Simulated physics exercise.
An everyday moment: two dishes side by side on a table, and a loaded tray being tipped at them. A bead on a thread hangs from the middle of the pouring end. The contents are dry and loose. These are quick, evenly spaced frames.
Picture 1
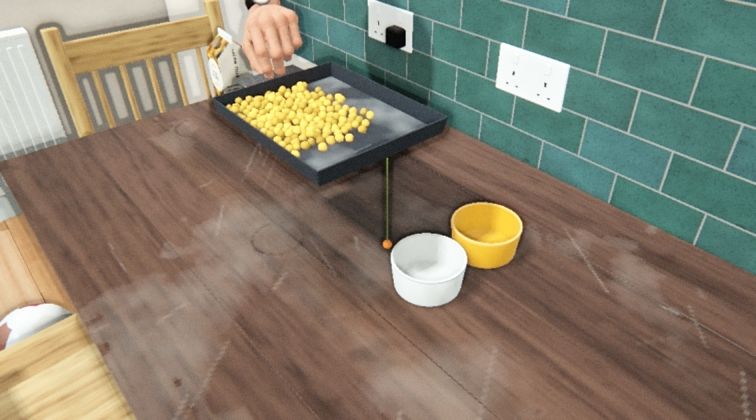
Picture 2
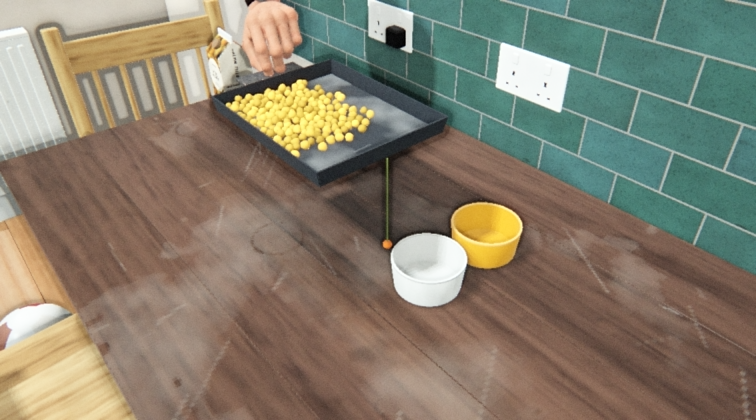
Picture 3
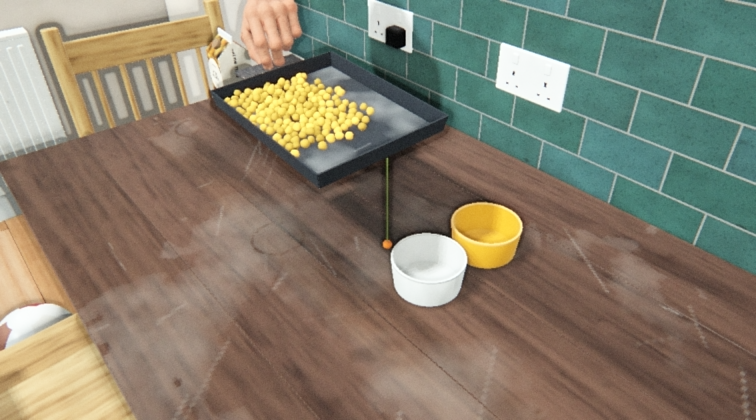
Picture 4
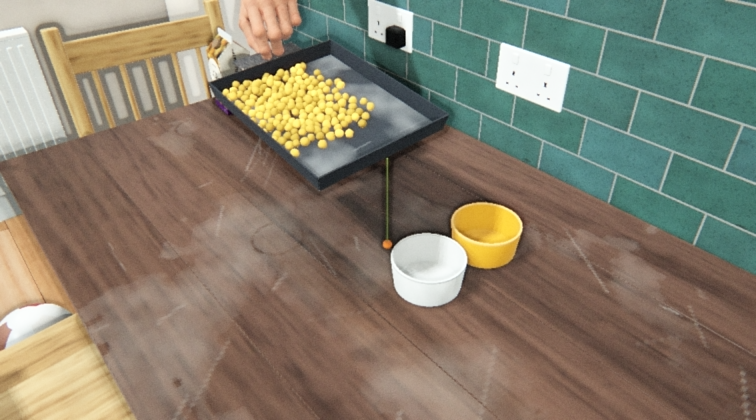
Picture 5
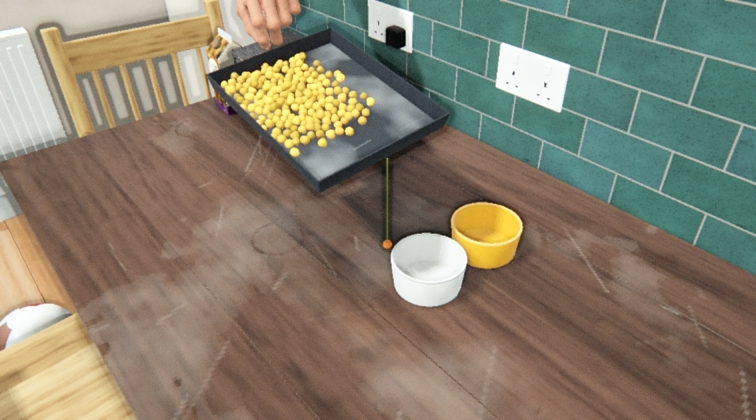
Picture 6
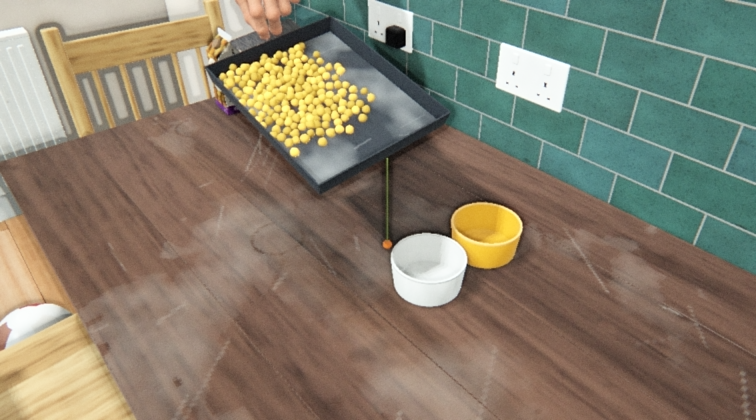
On a wooden kitchen table, a hand slowly raised the far end of a dark tray of small yellow balls, slanting it toward a white dish and a yellow one, while the balls barely shifted.
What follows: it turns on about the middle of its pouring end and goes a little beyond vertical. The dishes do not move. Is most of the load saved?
In the dishes lies under half of it.
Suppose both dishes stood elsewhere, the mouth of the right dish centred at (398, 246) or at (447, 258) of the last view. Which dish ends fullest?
First left, then the left one.
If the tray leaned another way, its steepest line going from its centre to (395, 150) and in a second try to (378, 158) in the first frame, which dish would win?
One: The left dish. Two: The dish on the left.
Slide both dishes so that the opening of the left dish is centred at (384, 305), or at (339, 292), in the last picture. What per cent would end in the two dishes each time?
About 40 and 70 per cent.
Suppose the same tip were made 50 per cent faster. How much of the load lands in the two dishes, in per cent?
Near 0 %.
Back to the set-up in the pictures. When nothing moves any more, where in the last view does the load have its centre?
Near (359, 332).
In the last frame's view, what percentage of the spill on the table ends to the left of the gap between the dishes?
Near 90 %.
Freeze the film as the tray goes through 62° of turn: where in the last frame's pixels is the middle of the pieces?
Near (324, 137).
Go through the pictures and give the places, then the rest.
The first frame shows corners of the pouring end (318, 169) and (443, 117), level; middle of the load (292, 115), puffed corn balls; left dish (454, 287); right dish (512, 250); bead on its thread (387, 244).
The second frame shows corners of the pouring end (318, 170) and (443, 116), level; middle of the load (292, 113).
The third frame shows corners of the pouring end (318, 172) and (444, 115), tipped barely, lowest at the left corner; middle of the load (292, 109).
The fourth frame shows corners of the pouring end (319, 175) and (444, 114), tipped a little, lowest at the left corner; middle of the load (291, 103).
The fifth frame shows corners of the pouring end (319, 178) and (445, 112), tipped a little, lowest at the left corner; middle of the load (291, 97).
The sixth frame shows corners of the pouring end (320, 181) and (446, 111), tipped clearly, lowest at the left corner; middle of the load (290, 91); left dish (454, 287); right dish (512, 250).
Just after the last frame, tray tipped steeply; almost all on the tray; just a few in the air.
A moment on, tray tipped past a quarter turn; almost all on the tray; about a tenth outside both; just a few in the air.
Further on, tray tipped past a quarter turn; just a few in the left dish; almost all outside both.
When it is over, tray tipped past a quarter turn; just a few in the left dish; not one in the right dish; almost all outside both.
